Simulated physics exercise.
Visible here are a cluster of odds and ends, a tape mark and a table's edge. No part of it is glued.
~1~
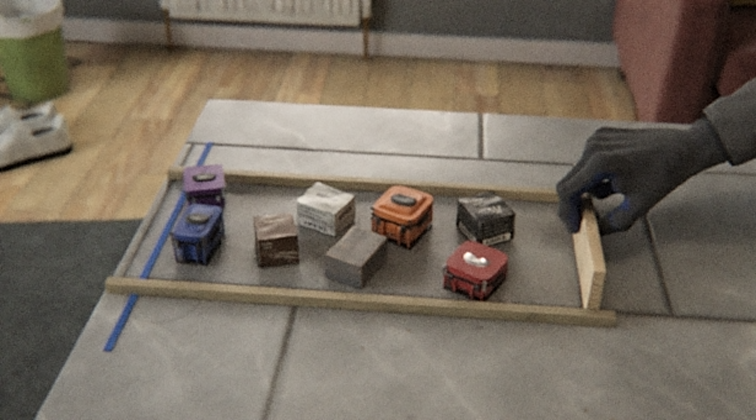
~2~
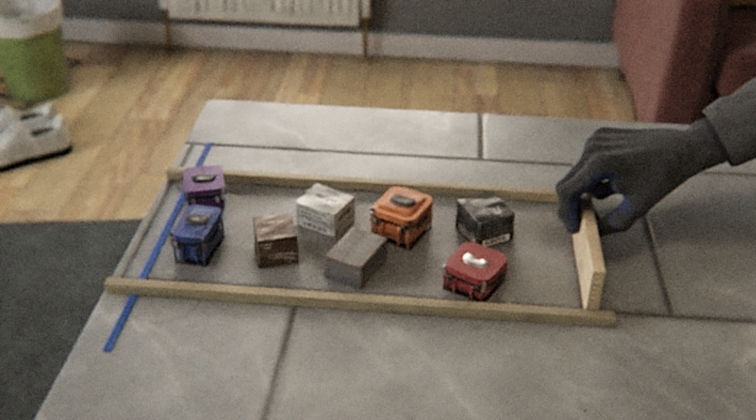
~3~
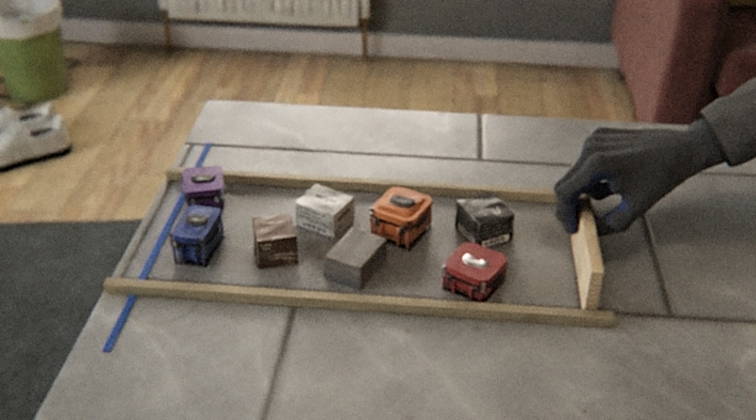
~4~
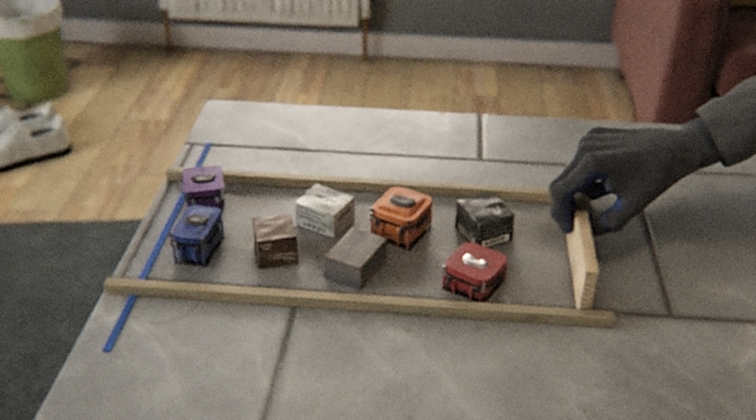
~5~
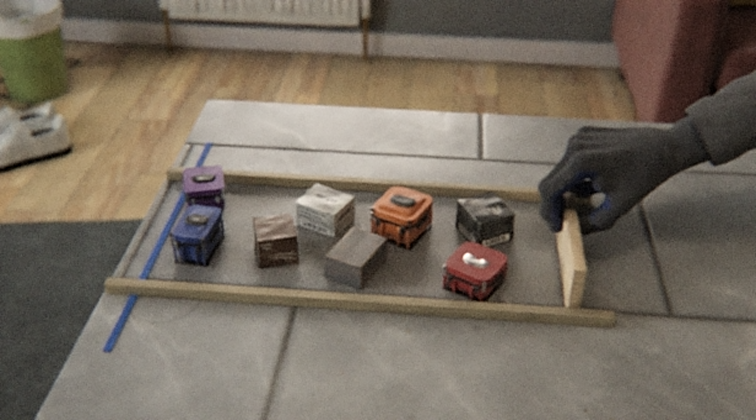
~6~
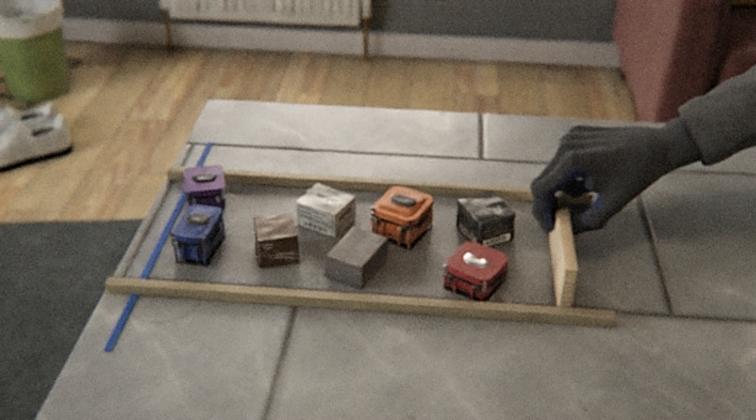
A gloved hand slides a wooden board slightly left toward small boxes, which stay still.
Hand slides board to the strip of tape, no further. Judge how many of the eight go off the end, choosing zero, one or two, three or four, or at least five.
Most likely the drop count will come to five or beyond.
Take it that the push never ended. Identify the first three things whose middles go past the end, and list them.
The blue case, then the white box, then the brown box.
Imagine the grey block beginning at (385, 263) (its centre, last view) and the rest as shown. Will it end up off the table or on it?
It comes down.
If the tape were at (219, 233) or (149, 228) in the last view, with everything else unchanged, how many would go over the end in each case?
First try 3, second try 8.
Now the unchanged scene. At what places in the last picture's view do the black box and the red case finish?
Final positions: Near (158, 192); near (123, 257).
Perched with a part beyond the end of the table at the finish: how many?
I get 2.
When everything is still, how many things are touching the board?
That makes 2.
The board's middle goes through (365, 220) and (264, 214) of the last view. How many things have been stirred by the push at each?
The counts are 6 and 8.
Early on, none off yet; purple case at rest near (205, 189); blue case at rest near (199, 235); brown box at rest near (277, 240).
A while later, none off yet; purple case travelled about its own width near (171, 184); blue case travelled about its own width near (147, 232); brown box travelled well along near (185, 231).
Finally, the number that fall off is five or more; lost, orange case, grey block, white box, brown box, blue case and purple case.
